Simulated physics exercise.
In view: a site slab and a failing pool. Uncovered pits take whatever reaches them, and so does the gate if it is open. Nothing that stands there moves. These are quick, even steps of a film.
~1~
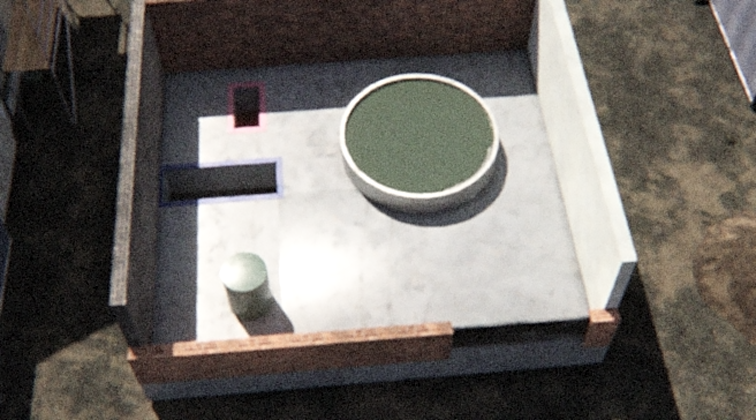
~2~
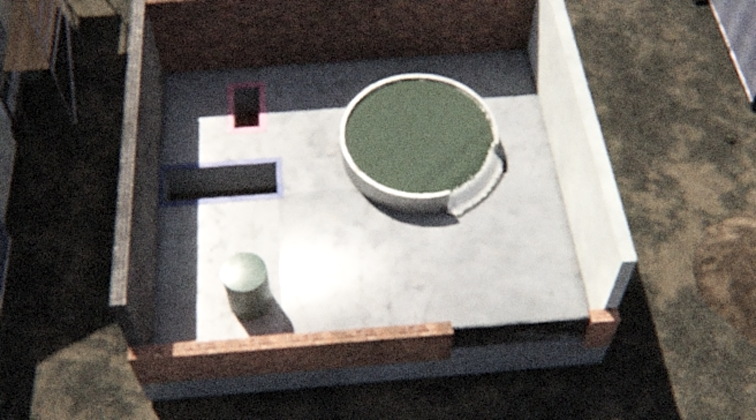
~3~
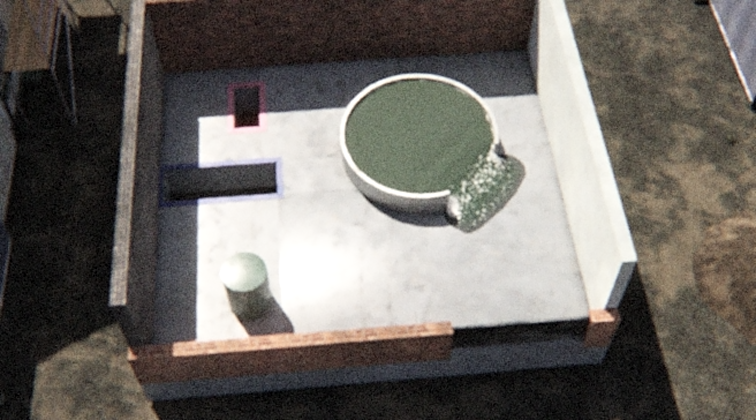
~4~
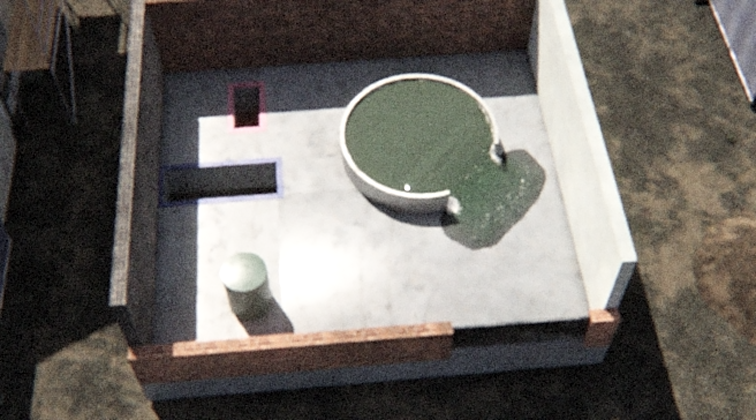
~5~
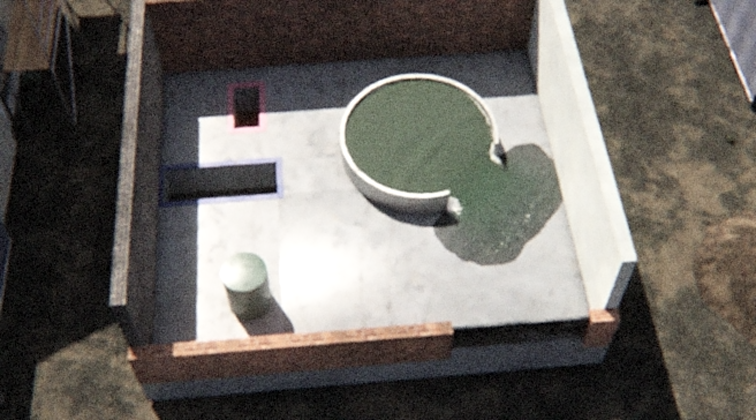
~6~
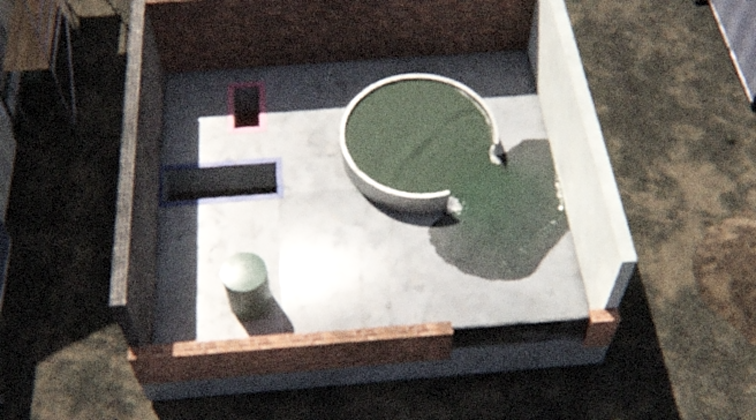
A walled square yard with a pale slab floor, brown and white walls and dirt ground outside is seen from high above by a still camera. A round white-rimmed pool of dark green water sits right of centre, with a pale green cylinder at lower left and two dark rectangular openings, outlined red and blue, above it. The pool's lower-right rim breaks open, and green water bursts out, foams briefly and spreads across the slab to the right-hand wall and toward the front.
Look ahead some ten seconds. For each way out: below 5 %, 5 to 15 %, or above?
The gate takes less than 5 %; the pink pit takes less than 5 %; the blue pit takes between 5 and 15 %.
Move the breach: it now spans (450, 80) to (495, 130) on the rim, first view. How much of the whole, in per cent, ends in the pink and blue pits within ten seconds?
Per cent: Pink 12, blue 6.
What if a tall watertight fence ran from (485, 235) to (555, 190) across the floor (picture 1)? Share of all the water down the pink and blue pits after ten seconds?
In per cent: Pink 6, blue 4.
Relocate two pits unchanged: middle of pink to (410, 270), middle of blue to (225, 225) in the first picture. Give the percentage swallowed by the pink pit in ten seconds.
Parts in a hundred: Pink 14.
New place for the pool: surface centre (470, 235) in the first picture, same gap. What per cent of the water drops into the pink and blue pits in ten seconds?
Parts in a hundred: Pink 2, blue 4.
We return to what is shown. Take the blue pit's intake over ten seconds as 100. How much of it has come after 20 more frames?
Near 0 in a hundred.
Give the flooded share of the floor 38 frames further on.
About 70 per cent.
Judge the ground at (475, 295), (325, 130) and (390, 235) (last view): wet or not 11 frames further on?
As listed: Awash, dry, dry.
A moment on, water covers 15 % of the floor; the gate 0 %, the pink pit 0 %, the blue pit 0 %.
Next, water covers 20 % of the floor; the gate 0 %, the pink pit 0 %, the blue pit 0 %.
Then, water covers 30 % of the floor; the gate 0 %, the pink pit 0 %, the blue pit 0 %.
Later, water covers 70 % of the floor; the gate 0 %, the pink pit 0 %, the blue pit 0 %.
In the end, water covers 85 % of the floor; the gate 0 %, the pink pit 0 %, the blue pit 12 %.
